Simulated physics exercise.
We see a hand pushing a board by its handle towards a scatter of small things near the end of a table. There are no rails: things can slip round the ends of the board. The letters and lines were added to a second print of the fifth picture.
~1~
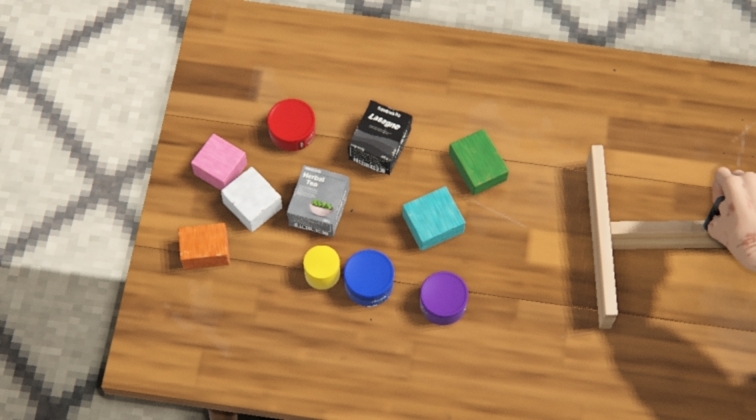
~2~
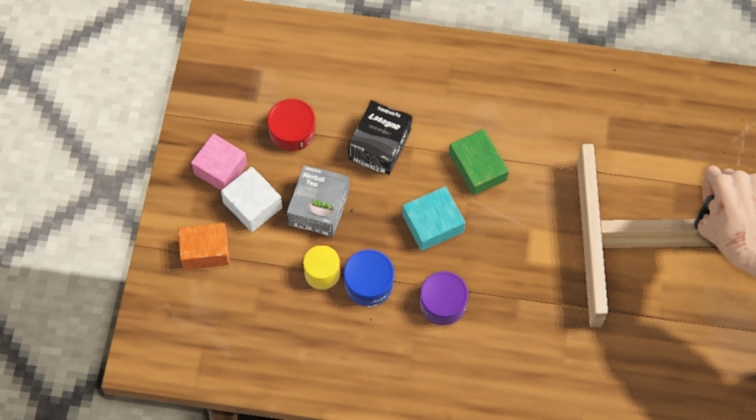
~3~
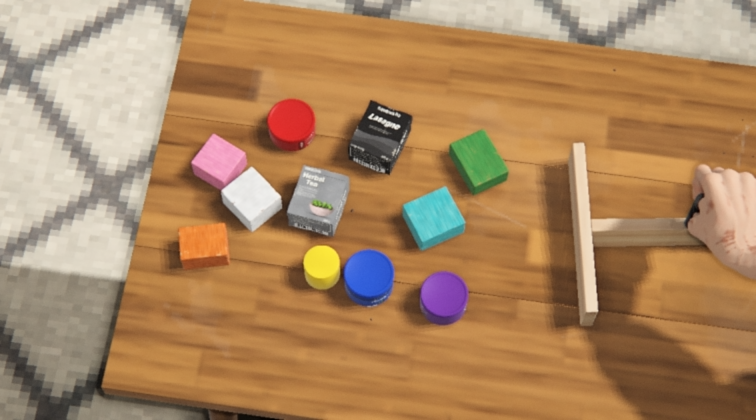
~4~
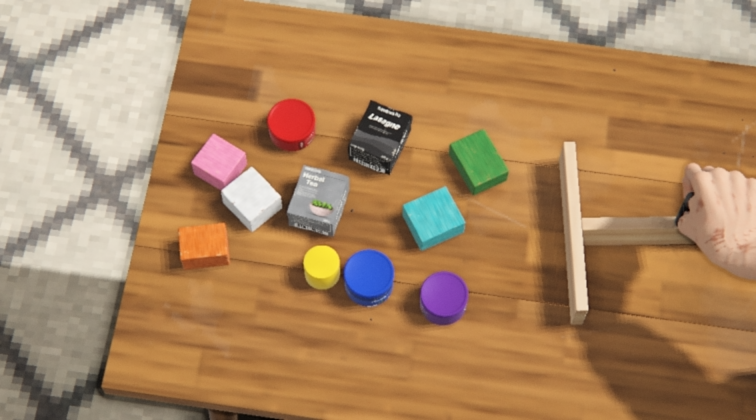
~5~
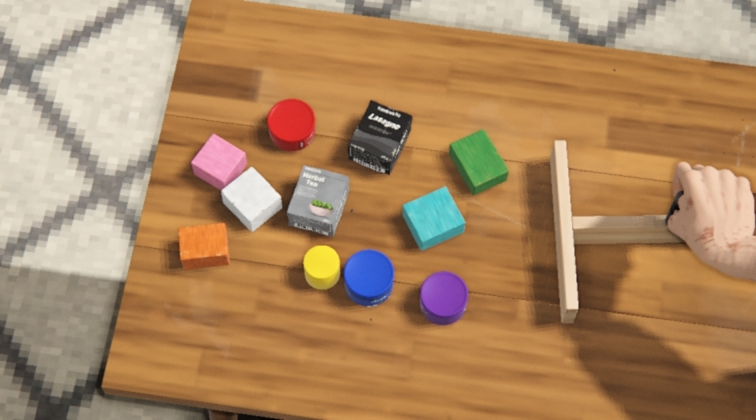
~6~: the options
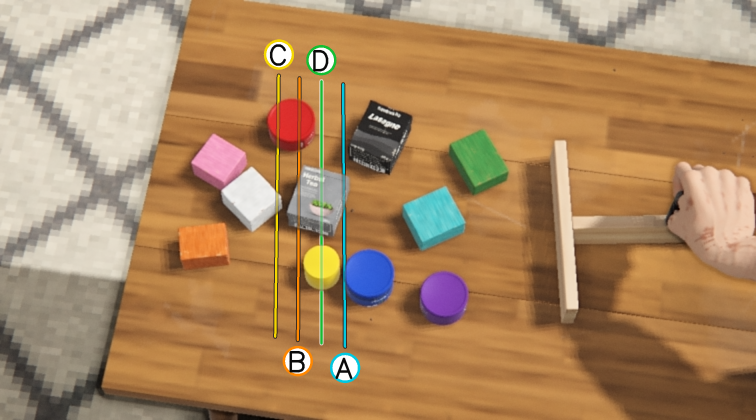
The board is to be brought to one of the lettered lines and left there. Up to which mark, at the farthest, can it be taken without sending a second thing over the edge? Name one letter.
Line C.
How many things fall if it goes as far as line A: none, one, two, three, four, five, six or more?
In all, none.
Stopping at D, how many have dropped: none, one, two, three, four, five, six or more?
The count is none.
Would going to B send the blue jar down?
By then, no.
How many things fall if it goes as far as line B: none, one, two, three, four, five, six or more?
The count is none.
On the copy, A at (344, 210); B at (299, 204); C at (277, 201); D at (321, 207).
On C. First, board (462, 208); purple jar (434, 299); green block (432, 155).
Then, board (358, 194); pink block (214, 160); white block (225, 201).
Finally, board (280, 184); red tub (168, 108); pink block (162, 151); none fallen.
By contrast, A is within the limit but short; B is within the limit but short; D is within the limit but short.
